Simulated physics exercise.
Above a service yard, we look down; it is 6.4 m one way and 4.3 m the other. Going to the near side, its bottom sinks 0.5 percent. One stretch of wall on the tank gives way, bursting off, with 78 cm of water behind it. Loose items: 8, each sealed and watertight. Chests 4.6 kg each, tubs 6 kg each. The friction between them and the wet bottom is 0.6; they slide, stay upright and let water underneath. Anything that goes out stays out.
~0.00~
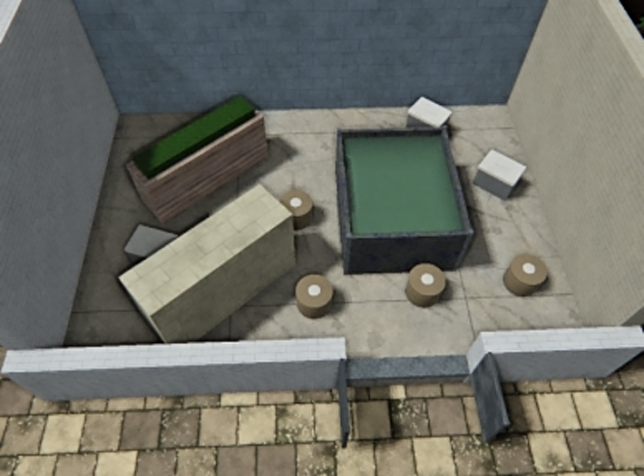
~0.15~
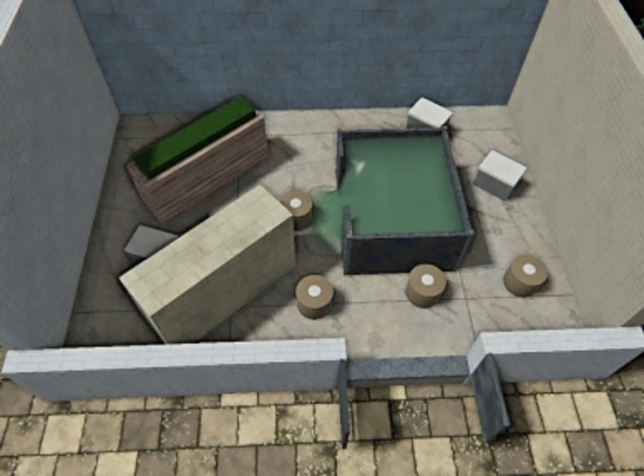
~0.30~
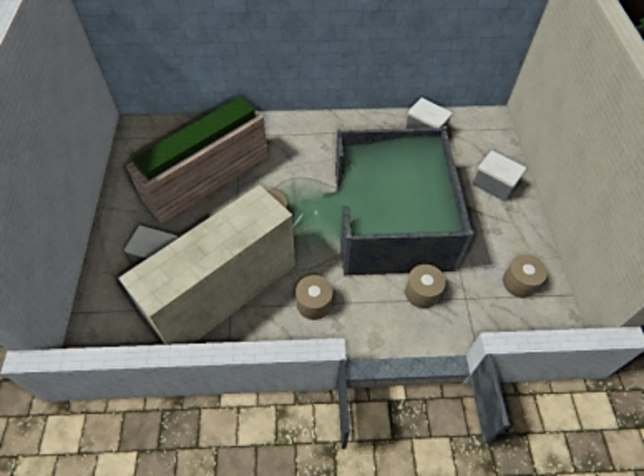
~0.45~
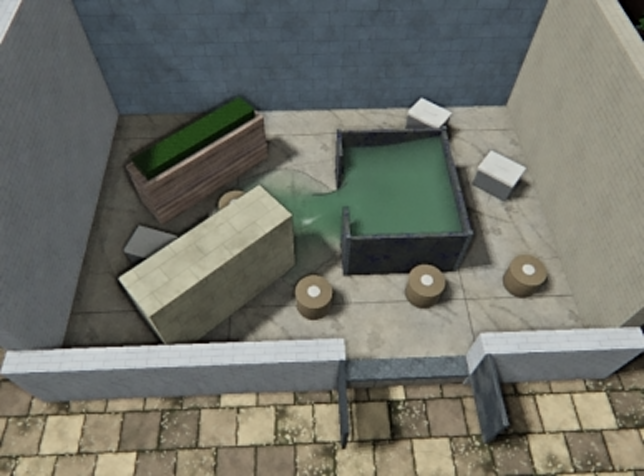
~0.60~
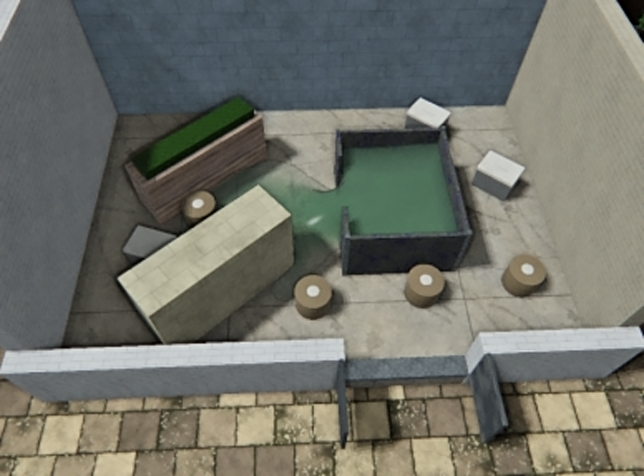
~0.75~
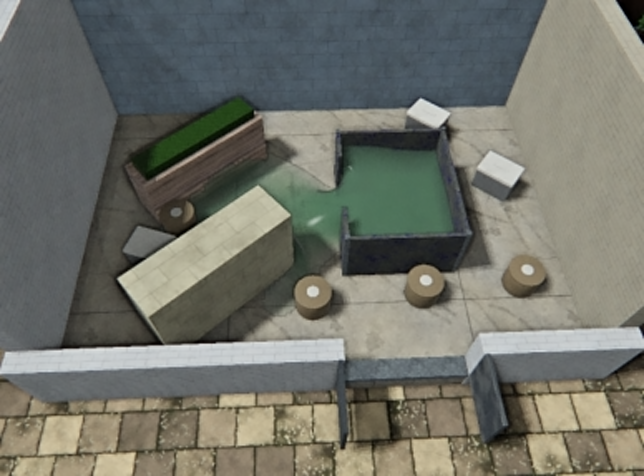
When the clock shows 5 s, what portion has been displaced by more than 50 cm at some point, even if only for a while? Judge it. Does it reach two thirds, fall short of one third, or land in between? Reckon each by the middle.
The fraction will be one in three or more but beneath two in three.
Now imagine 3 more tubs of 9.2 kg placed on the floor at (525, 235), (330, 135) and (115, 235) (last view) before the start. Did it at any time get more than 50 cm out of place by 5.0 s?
The first comes out within the limit, the second beyond the limit, the third beyond the limit.
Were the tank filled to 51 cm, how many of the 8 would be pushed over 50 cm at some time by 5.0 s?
With that change, 3 of them.
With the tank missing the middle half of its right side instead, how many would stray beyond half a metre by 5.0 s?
You'd get 6 in that case.
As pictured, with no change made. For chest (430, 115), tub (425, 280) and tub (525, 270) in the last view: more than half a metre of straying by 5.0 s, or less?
The first is beyond the limit, the second inside the limit, and the third inside the limit.
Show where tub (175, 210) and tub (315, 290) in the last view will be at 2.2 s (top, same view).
They end up about (80, 304) and (357, 333) in the last view.
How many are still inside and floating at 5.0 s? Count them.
Then: 2.
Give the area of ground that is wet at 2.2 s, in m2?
Roughly 14 m2.
After 1.1 s 1 of 8 are over 50 cm from their spots; 1 afloat.
After 2.2 s 3 of 8 are over 50 cm from their spots; 2 afloat.
After 3.5 s 3 of 8 are over 50 cm from their spots; 2 afloat.
After 5.0 s 4 of 8 are over 50 cm from their spots, and 4 have been at some point; 2 afloat.
